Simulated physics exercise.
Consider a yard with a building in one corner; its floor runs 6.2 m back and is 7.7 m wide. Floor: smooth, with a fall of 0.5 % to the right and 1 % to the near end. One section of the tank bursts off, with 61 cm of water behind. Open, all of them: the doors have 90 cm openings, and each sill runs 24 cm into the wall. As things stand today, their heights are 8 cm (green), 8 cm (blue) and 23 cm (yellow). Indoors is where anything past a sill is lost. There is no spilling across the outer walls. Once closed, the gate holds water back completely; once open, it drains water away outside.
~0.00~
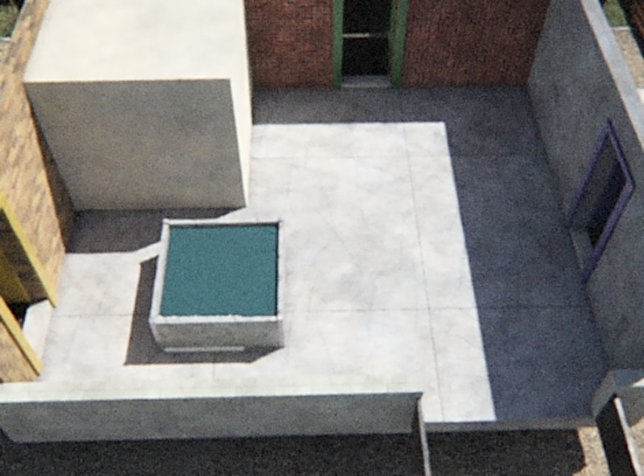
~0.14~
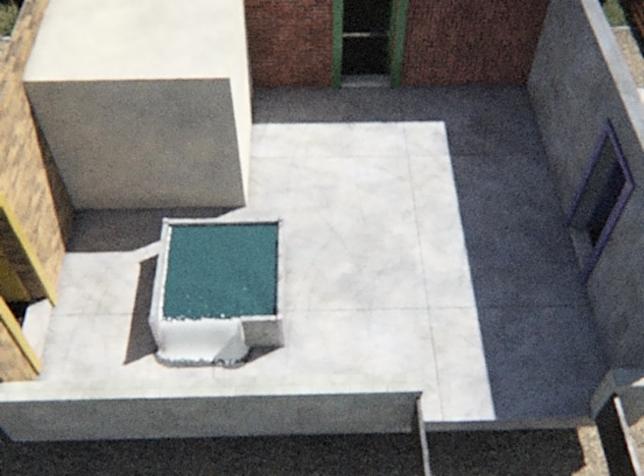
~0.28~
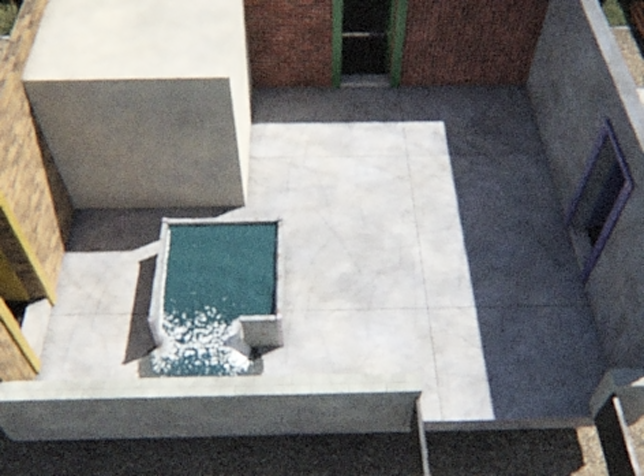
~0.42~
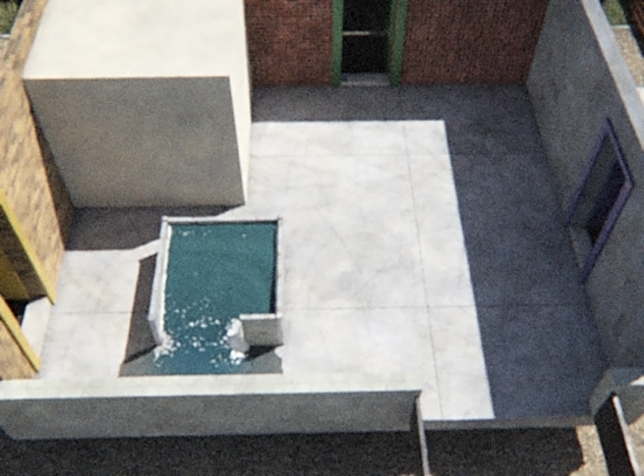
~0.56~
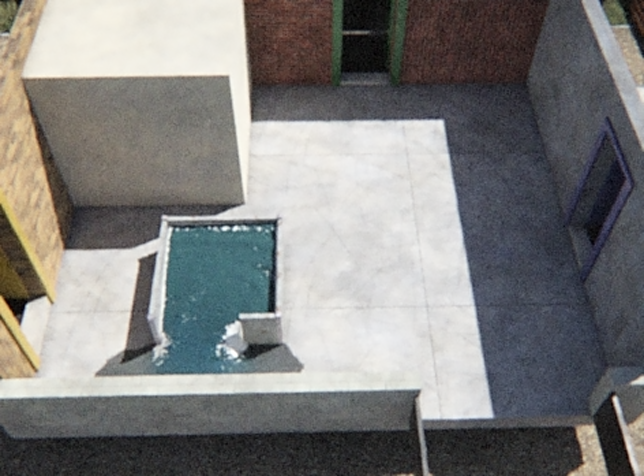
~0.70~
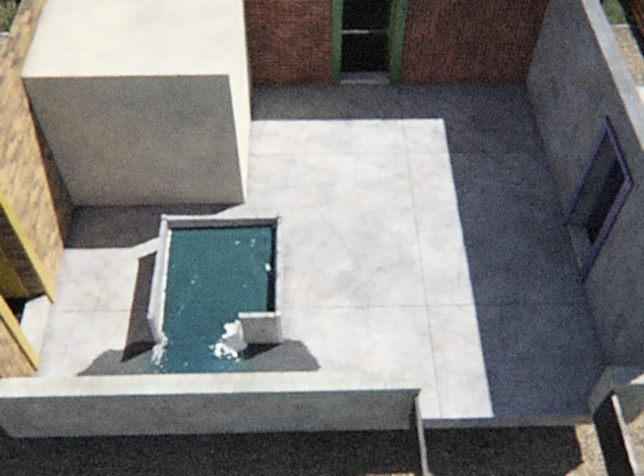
Walled concrete yard with a teal water tank, its near side opening and foaming water pouring out toward the low front wall.
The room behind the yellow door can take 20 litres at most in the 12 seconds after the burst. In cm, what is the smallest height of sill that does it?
Roughly 14.5 cm high.
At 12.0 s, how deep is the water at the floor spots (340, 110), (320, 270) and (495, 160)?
In that order: 1, 1 and 4 cm.
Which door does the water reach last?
Door: Green.
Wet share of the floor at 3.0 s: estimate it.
Approximately 45 % of it.
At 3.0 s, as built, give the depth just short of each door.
Green door 0 cm, blue door 0 cm, yellow door 16 cm.
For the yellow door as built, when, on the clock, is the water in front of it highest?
At about 2.2 s.
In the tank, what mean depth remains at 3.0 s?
About 19 cm.
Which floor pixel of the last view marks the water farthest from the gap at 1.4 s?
I'd put the front's tip around (430, 400).
After 1.4 s water covers 15 % of the floor, deepest (44 cm) near (182, 392); 9 cm at the yellow door, 0 litres in over its 23 cm sill.
After 3.0 s water covers 45 % of the floor, deepest (24 cm) near (55, 407); 16 cm at the yellow door, 1 litre in over its 23 cm sill.
After 12.0 s water covers 75 % of the floor, deepest (8 cm) near (125, 406); 6 cm at the yellow door, 1 litre in over its 23 cm sill.
At the yellow door as built, the water arrived by 1.4 s and peaked near 21 cm at 2.2 s.
Run again over the same 12 s with other heights there, 28 litres in over 13 cm, 8 litres over 18 cm. The limit of 20 litres is kept from about 14.5 cm up.
